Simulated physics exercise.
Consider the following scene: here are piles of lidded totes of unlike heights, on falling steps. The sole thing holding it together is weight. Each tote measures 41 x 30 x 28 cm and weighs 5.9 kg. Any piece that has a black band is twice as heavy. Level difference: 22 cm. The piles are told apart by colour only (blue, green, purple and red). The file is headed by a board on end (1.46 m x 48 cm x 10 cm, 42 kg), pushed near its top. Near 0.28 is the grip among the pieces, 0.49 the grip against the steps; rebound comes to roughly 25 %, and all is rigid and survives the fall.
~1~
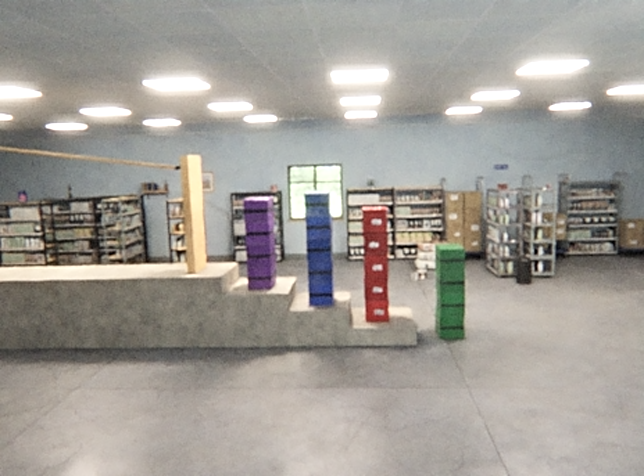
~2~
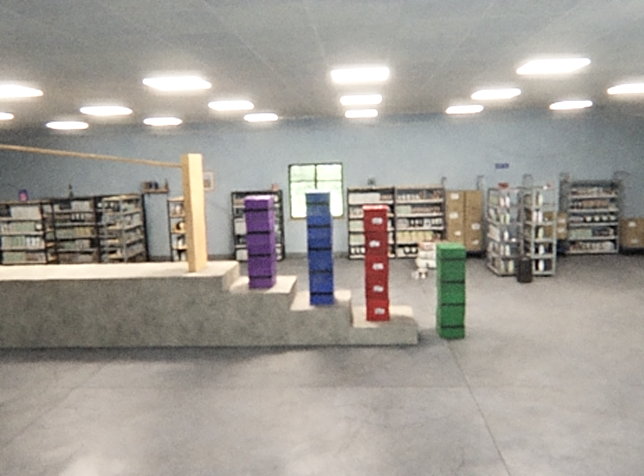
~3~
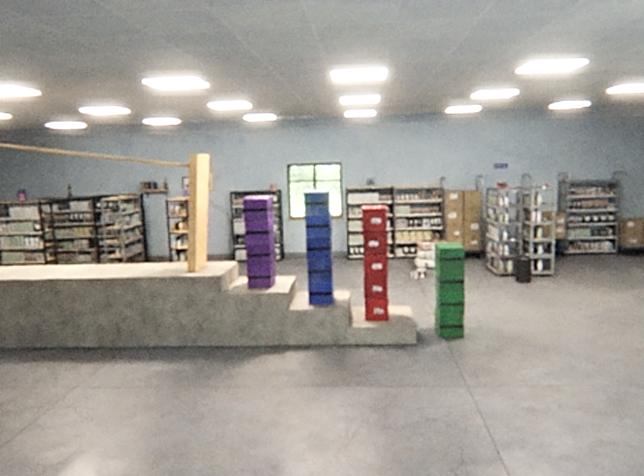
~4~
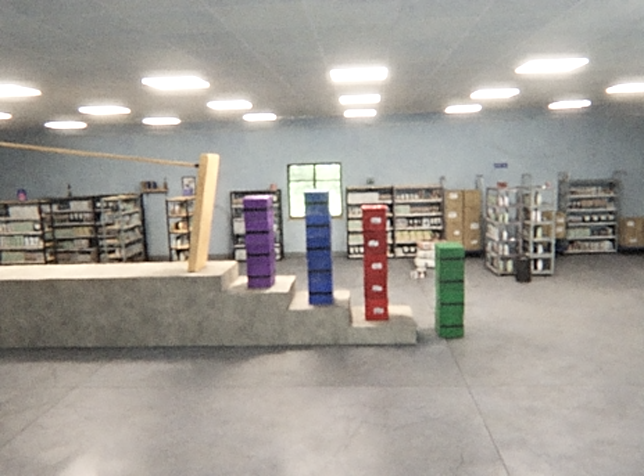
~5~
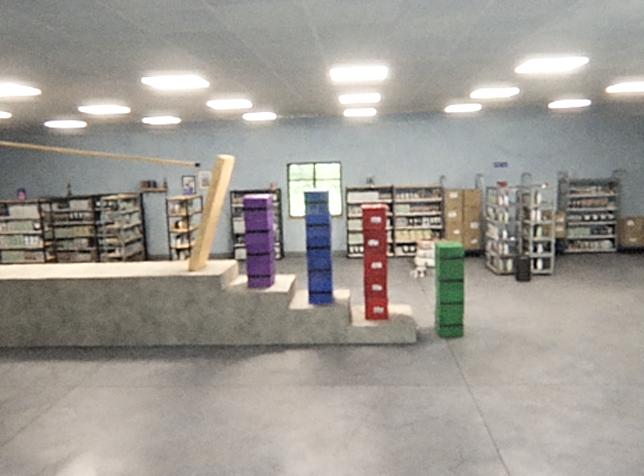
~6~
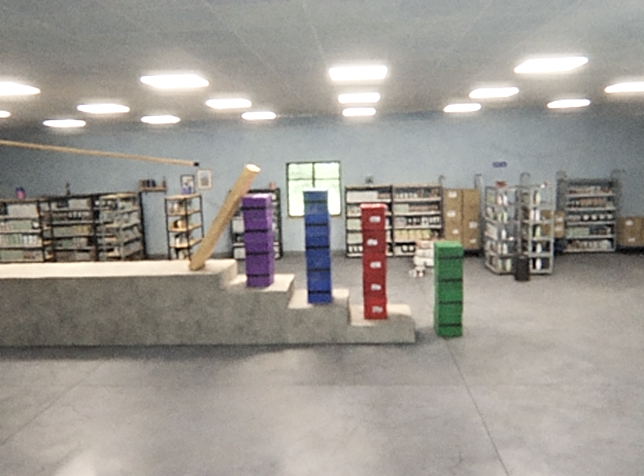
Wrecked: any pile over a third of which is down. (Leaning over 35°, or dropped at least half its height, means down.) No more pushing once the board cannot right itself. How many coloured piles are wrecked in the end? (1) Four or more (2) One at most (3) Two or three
The answer is 1.
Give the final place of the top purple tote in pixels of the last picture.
It ends up centred close to (501, 297).
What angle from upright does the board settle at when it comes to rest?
I'd say it's close to 85° from upright.
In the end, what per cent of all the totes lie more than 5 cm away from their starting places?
100 % shifted.
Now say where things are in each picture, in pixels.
In the first picture (pixels give the middle of a visible side), pole end (177, 168) 9 cm short, board 0° from upright; top red tote (375, 221); top purple tote (256, 211); none of the others has stirred.
Pole end 4 mm in, board 0° from upright; top purple tote (256, 210), in the second picture.
Pole end 9 cm in, board 5° from upright; top red tote (374, 220); none of the others has stirred, in the third picture.
Pole end (197, 166) 18 cm in, stopped, board 10° from upright; top blue tote (316, 203); none of the others has stirred, in the fourth picture.
Pole end (196, 165) 18 cm in, stopped, board 18° from upright; top red tote (374, 219); none of the others has stirred, in the fifth picture.
Pole end (195, 164) 18 cm in, stopped, board 33° from upright; top purple tote (254, 208); top red tote (373, 219); none of the others has stirred, in the sixth picture.
Then, 1.45 s past the last view, board 73° from upright; 7 of the 18 totes down; top purple tote on its side; top red tote on its side.
Then, 2.45 s past the last view, board 85° from upright; 17 of the 18 totes down; top purple tote upside down; top red tote 48° from how it stood, 1.25 m lower.
In the end, board 85° from upright; 17 of the 18 totes down; top blue tote on its side; top green tote on its side. Wrecked, blue, green, purple and red. From the last view, middles, top blue tote near (521, 308), top green tote near (607, 321).
